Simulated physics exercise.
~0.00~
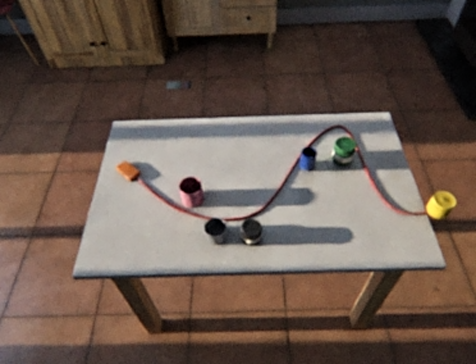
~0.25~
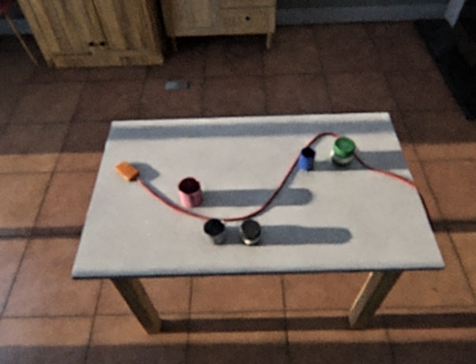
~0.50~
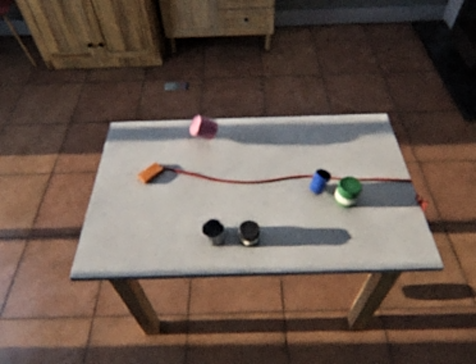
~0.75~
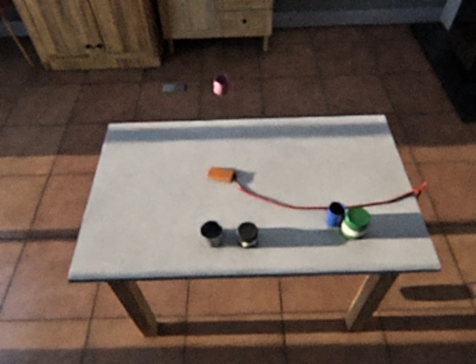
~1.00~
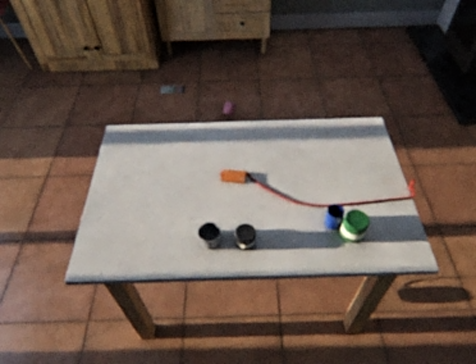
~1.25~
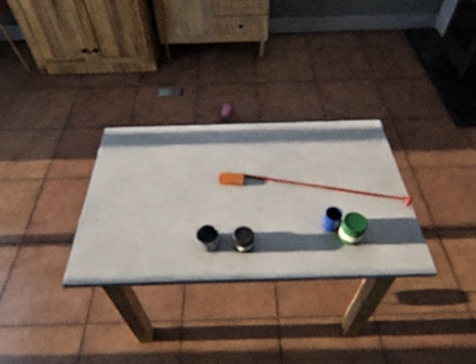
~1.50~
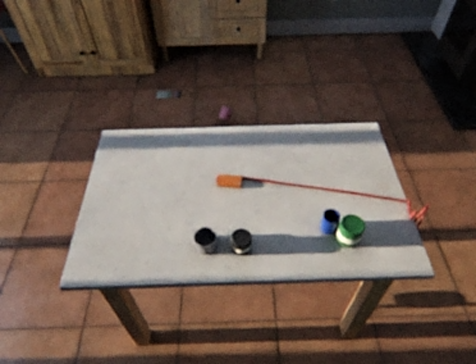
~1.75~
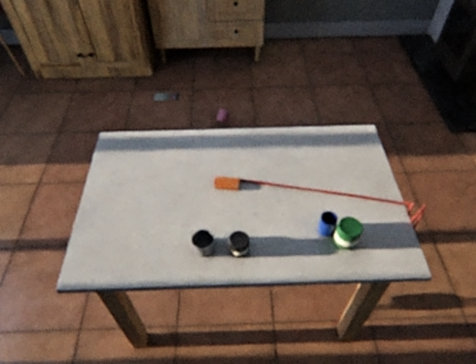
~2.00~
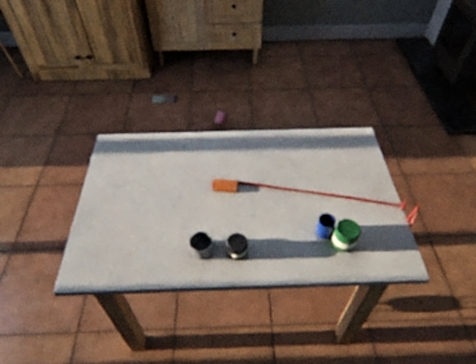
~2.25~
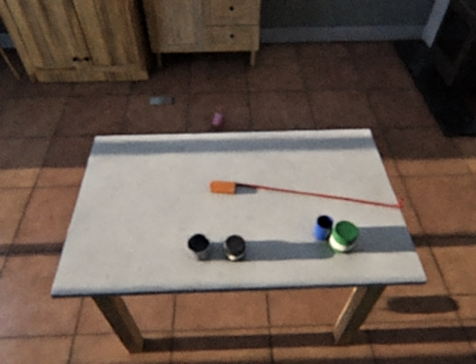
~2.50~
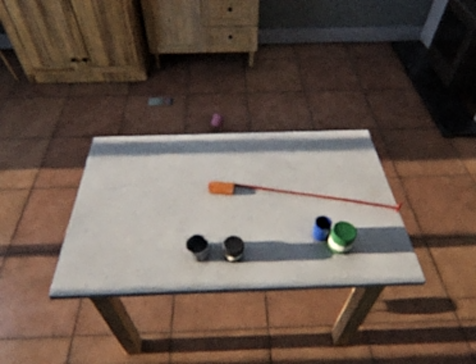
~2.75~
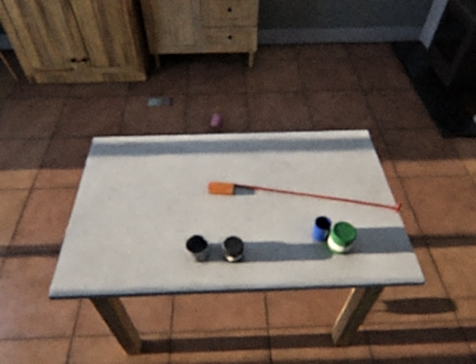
A yellow speaker dropped off the right side of the table, and its red cable pulled tight, dragging the orange phone right, shifting the blue mug and green tin toward the front, and knocking the pink cup off the back onto the floor.
